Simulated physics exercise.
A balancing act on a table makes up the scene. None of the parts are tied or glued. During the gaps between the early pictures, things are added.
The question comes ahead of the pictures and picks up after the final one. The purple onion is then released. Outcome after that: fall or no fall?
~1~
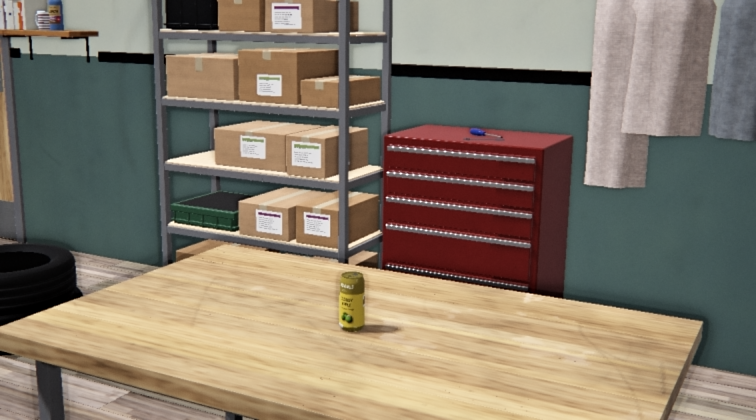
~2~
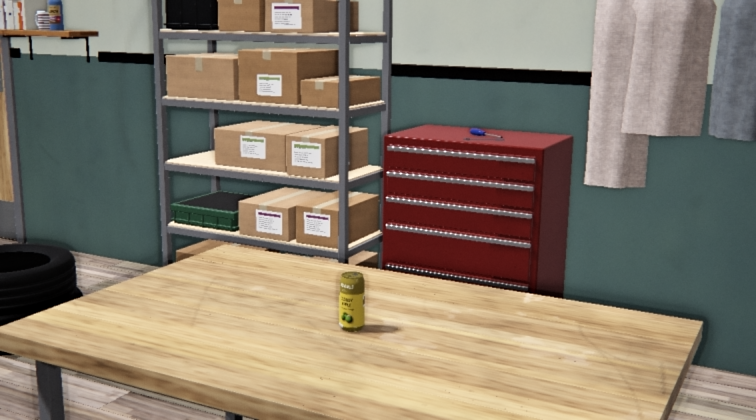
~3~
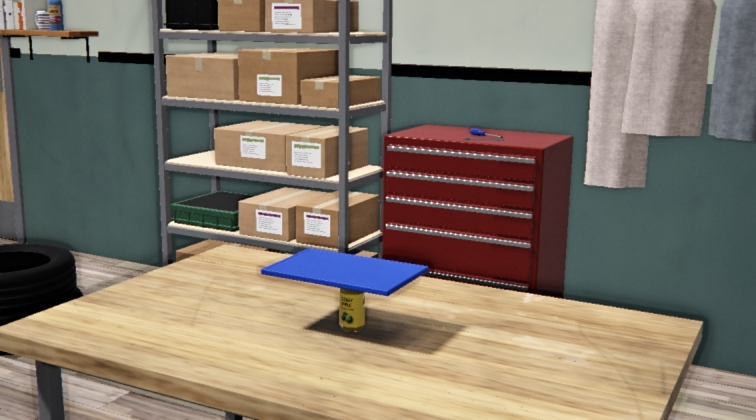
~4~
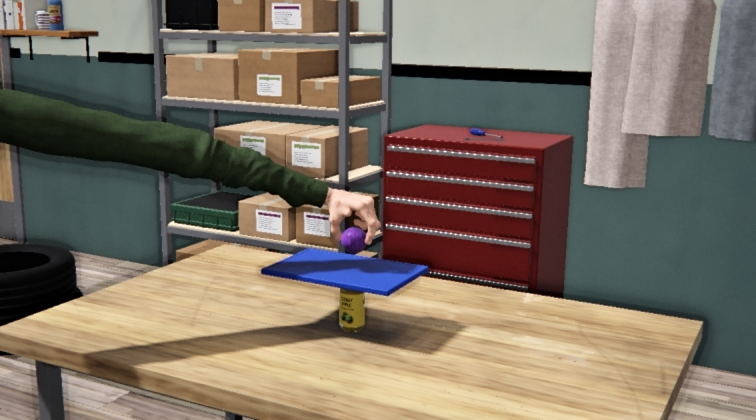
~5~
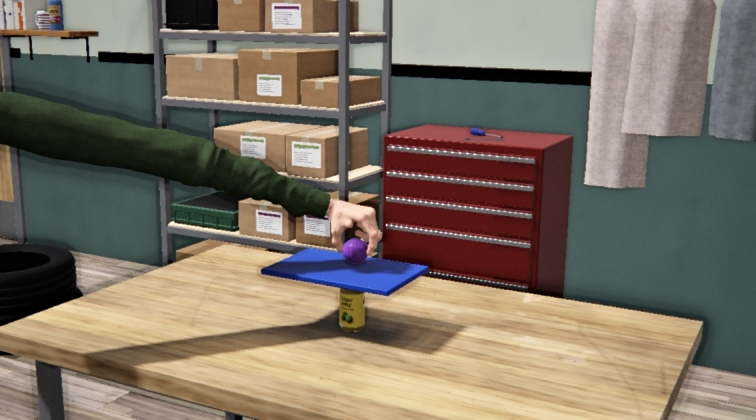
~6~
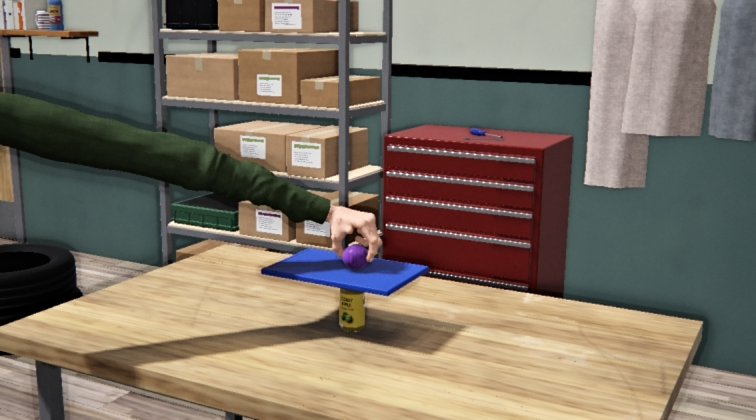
Carries the load.
Then, 0.30 s on from there, no change.
Then, 0.70 s on from there, purple onion resting near (356, 257).
In the end, all 3 unmoved. At the end, from the last picture's camera, purple onion near (356, 257). The stack keeps its balance.
